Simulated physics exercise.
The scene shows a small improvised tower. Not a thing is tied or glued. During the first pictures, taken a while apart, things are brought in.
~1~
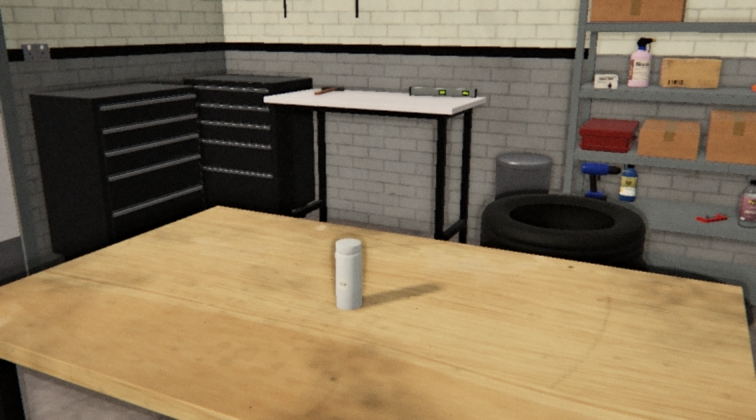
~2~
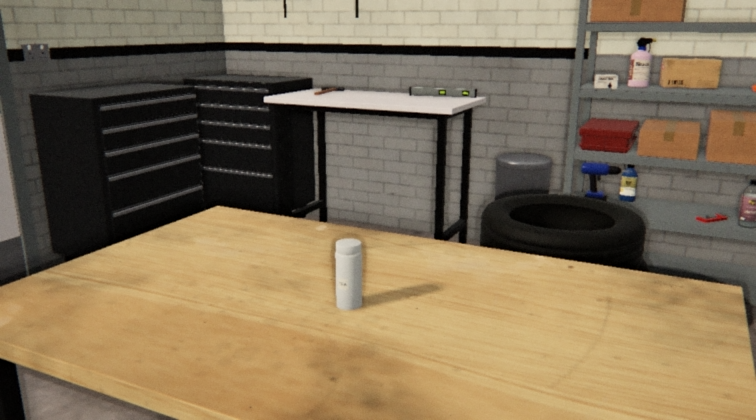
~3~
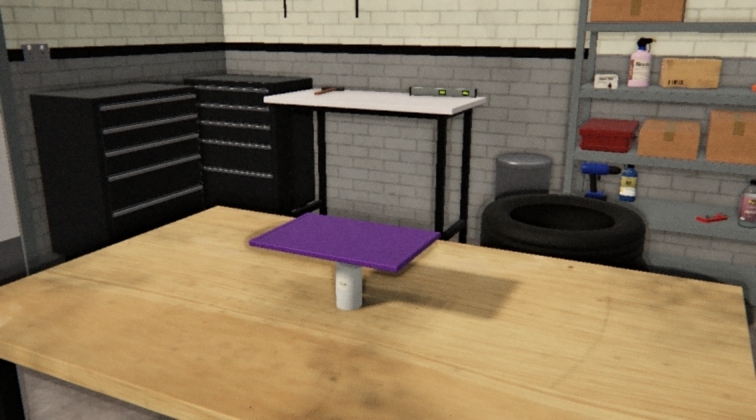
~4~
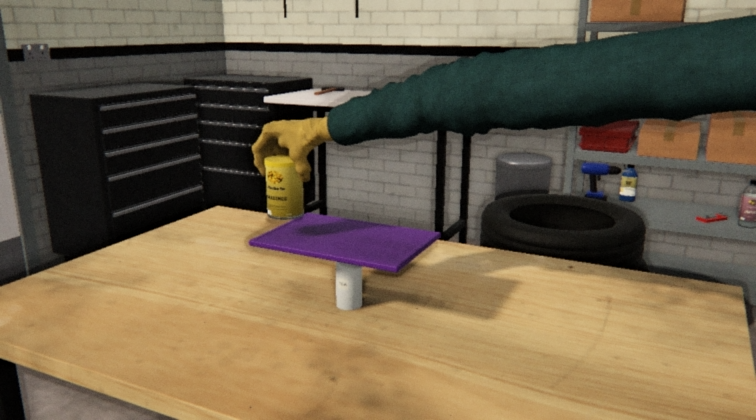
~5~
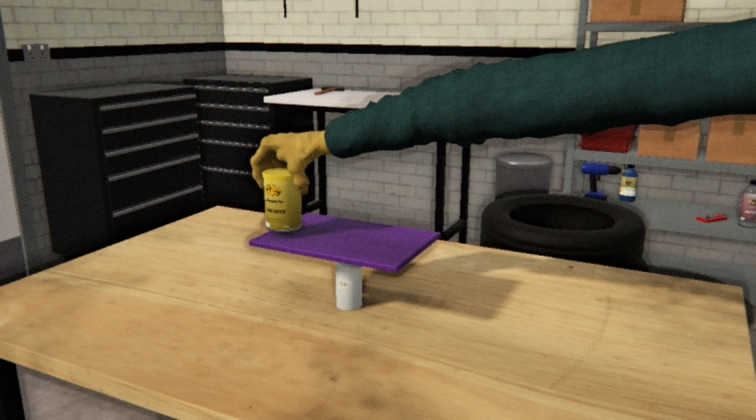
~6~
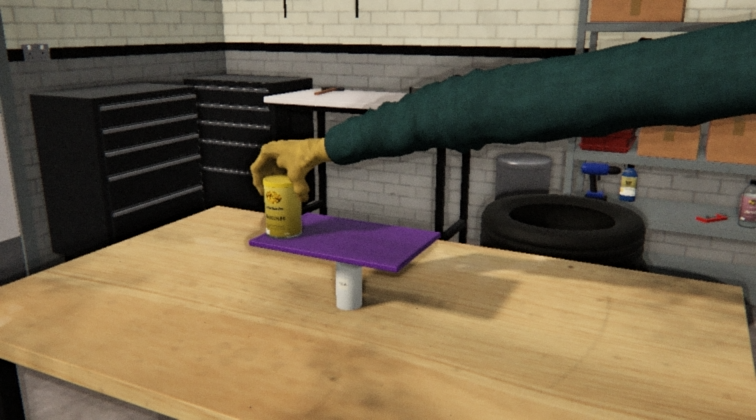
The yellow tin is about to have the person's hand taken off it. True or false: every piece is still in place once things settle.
False.
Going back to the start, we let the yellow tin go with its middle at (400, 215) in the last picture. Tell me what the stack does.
Result: The stack tips over.
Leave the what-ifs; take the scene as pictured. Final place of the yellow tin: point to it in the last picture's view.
Close to pixel (256, 274).
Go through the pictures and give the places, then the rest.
In the first picture, the last thing is not in view yet.
In the second picture, the last thing is not in view yet.
In the third picture, the last thing is not in view yet; purple lid (347, 239).
The fourth picture shows on its way; yellow tin (285, 187); purple lid (347, 239).
The fifth picture shows on its way; yellow tin (283, 199); purple lid (347, 239).
The sixth picture shows in place under the hand; yellow tin (283, 206); purple lid (347, 239).
Then, 0.50 s on from there, yellow tin now fallen; purple lid turned 65° from how it was put.
Then, 0.80 s on from there, purple lid now fallen; white shaker turned 60° from how it was put.
In the end, fallen, yellow tin, purple lid and white shaker. At the end, from the last picture's camera, yellow tin near (256, 274). The stack gives way.
